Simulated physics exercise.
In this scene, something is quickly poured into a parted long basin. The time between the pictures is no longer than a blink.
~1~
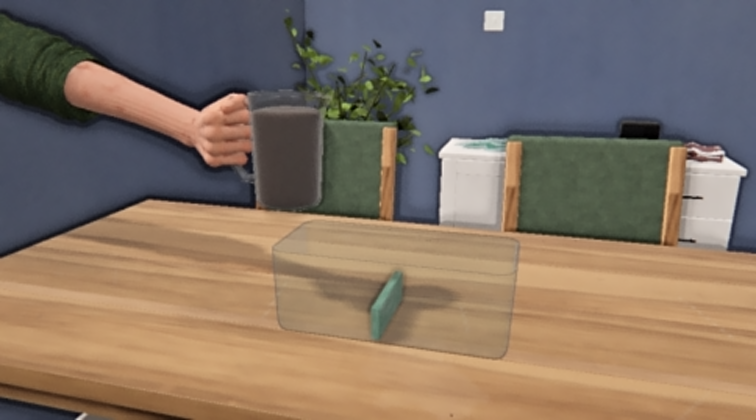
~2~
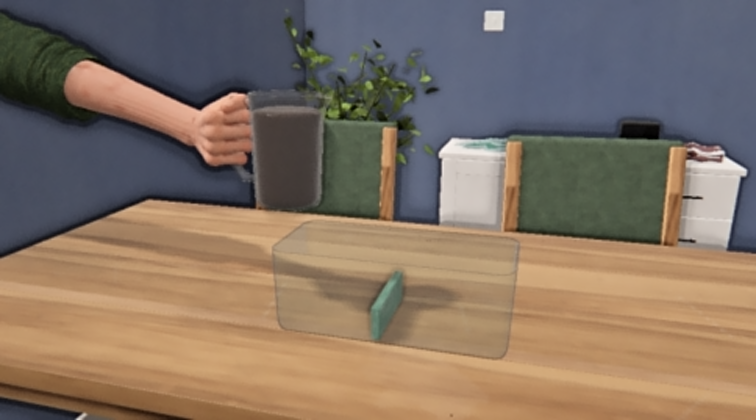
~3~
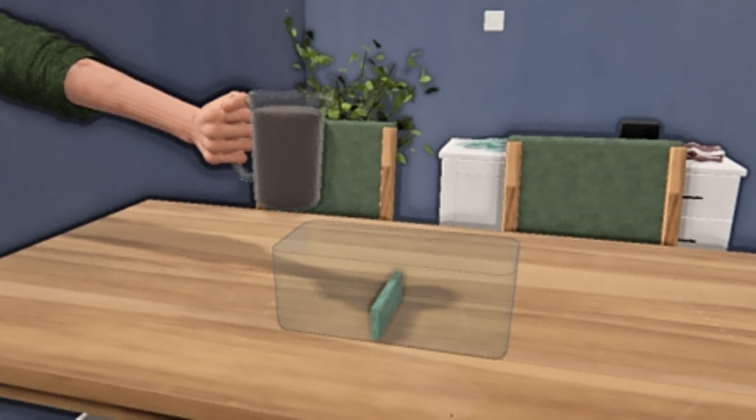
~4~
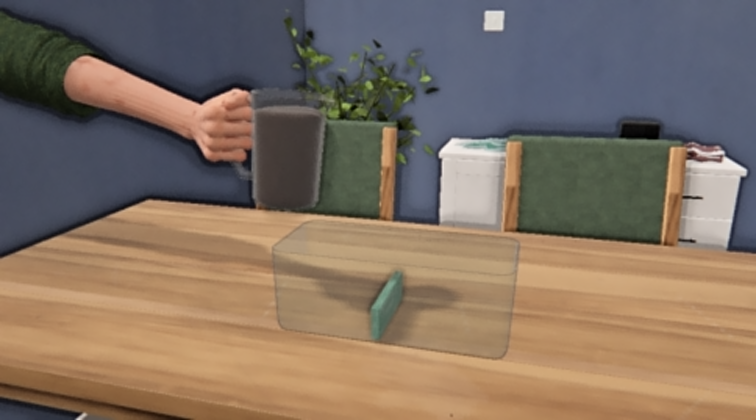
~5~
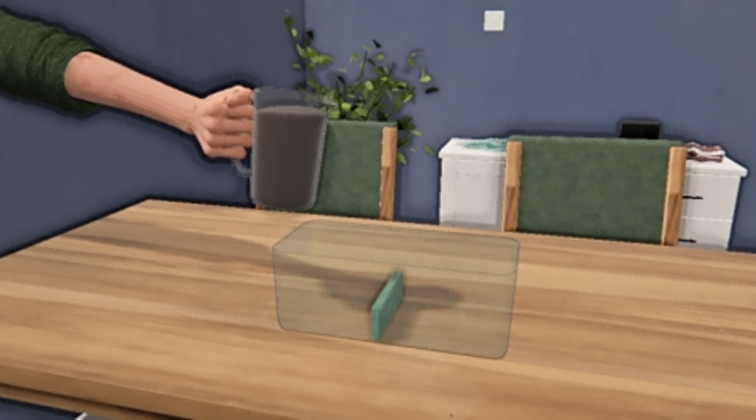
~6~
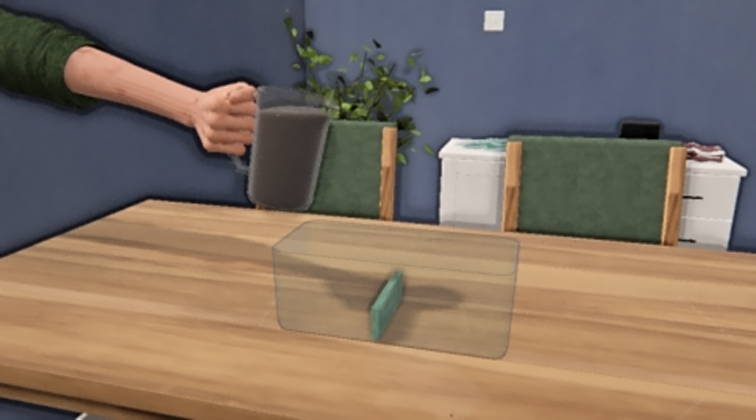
At the start, a hand from the left, in a green sleeve, holds a clear pitcher of dark liquid upright above a see-through basin with a small teal divider on a wooden table. The pitcher stays nearly still, then the hand tilts it slightly to the right, while the basin remains unmoved.
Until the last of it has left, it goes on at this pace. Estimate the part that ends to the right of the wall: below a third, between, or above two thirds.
The share right of the wall fails to exceed two thirds but reaches one third.
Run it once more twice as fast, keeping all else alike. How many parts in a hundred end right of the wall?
Close to 35 out of every hundred.
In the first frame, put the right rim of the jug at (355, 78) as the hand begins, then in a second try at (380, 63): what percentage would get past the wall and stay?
Try one: 95 %; try two: 95 %.
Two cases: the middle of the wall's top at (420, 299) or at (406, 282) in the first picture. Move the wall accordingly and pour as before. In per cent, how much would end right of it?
That'd be about 5 percent for the first and about 10 percent for the other.
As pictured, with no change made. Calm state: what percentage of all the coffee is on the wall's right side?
I'd say near 55 in a hundred.
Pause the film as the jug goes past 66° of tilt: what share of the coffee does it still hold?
About 85 per cent.
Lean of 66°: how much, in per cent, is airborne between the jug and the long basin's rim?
Estimated: 10 per cent or thereabouts.
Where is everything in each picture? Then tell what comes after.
In the first picture, tilt 0°; pouring edge (330, 97); surface from (257, 109) to (322, 112); the long basin's rim runs from (290, 235) to (518, 258); the wall's top is at (388, 290).
In the second picture, tilt 0°; pouring edge (330, 97); surface from (257, 109) to (321, 112).
In the third picture, tilt 2°; pouring edge (332, 99); surface from (258, 109) to (322, 113).
In the fourth picture, tilt 4°; pouring edge (334, 101); surface from (260, 109) to (323, 114).
In the fifth picture, tilt 7°; pouring edge (336, 104); surface from (261, 109) to (326, 114).
In the sixth picture, tilt 11°; pouring edge (339, 108); surface from (263, 111) to (330, 114).
A moment on, the jug is tipped part way and 87 per cent is still to pour, 0 is left of the wall and 2 right of it.
Next, the jug is tipped right over and 35 per cent is still to pour, 10 is left of the wall and 39 right of it.
Then the jug is tipped right over and 1 per cent is still to pour, 41 is left of the wall and 56 right of it.
Later the jug is tipped right over and 0 per cent is still to pour, 42 is left of the wall and 57 right of it.
At rest 42 per cent lies left of the wall, 57 right of it and 1 outside.
